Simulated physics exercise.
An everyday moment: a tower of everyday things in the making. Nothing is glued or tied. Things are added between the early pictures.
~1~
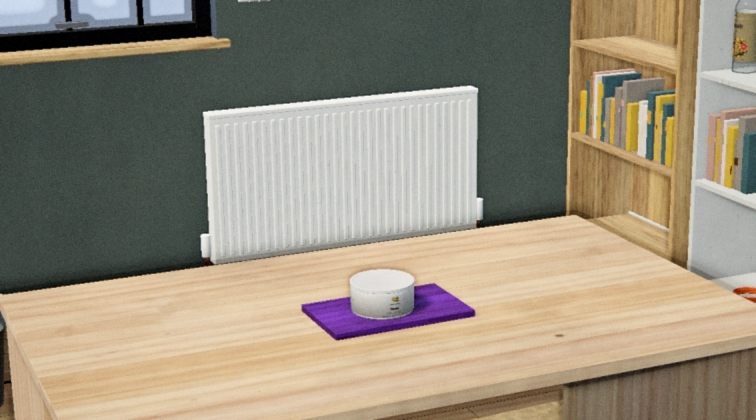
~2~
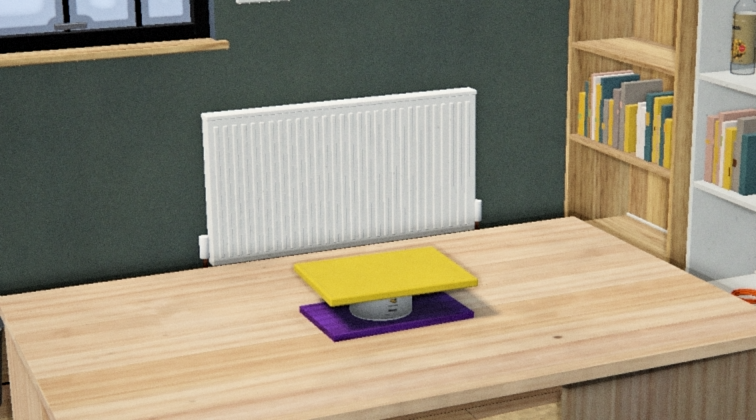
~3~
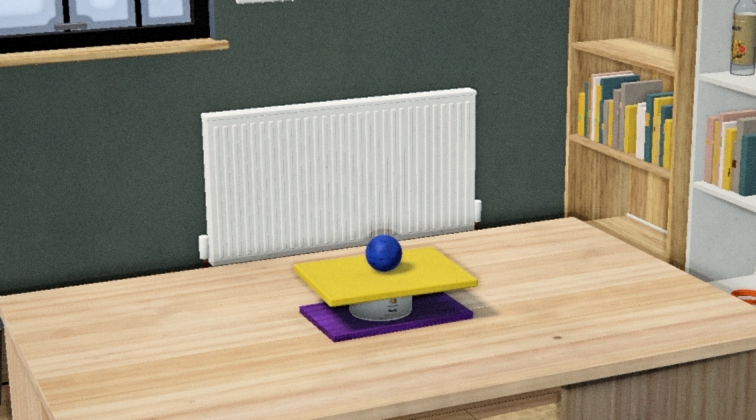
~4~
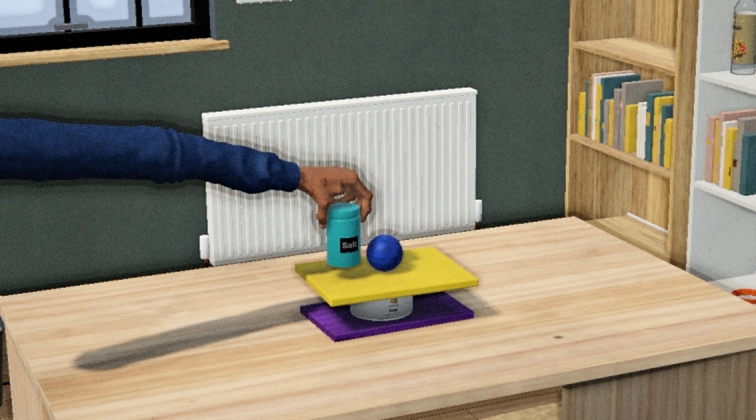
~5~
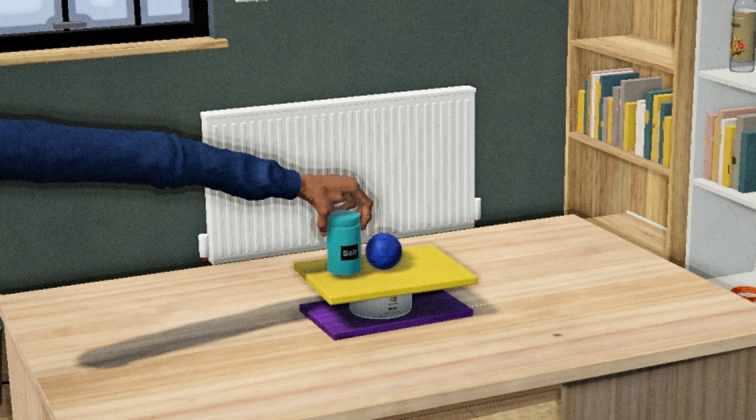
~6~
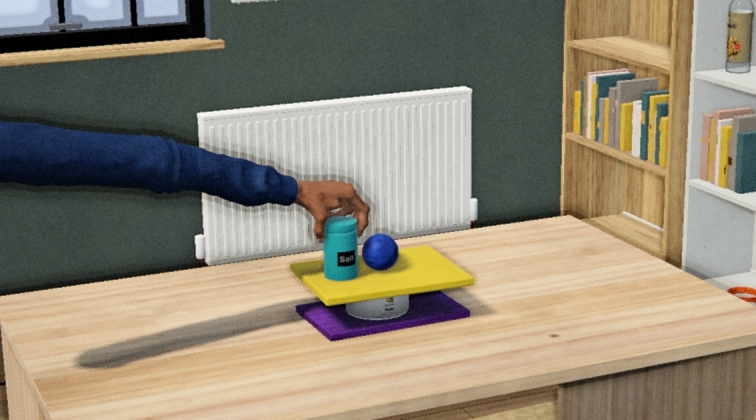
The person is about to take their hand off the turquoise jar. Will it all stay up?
In the end the pile keeps its balance.
Then, 0.90 s on from there, no change.
Then, 2.00 s on from there, turquoise jar resting near (341, 249).
In the end, all 5 unmoved. At the end, from the last picture's camera, turquoise jar near (341, 249). The pile stays up.
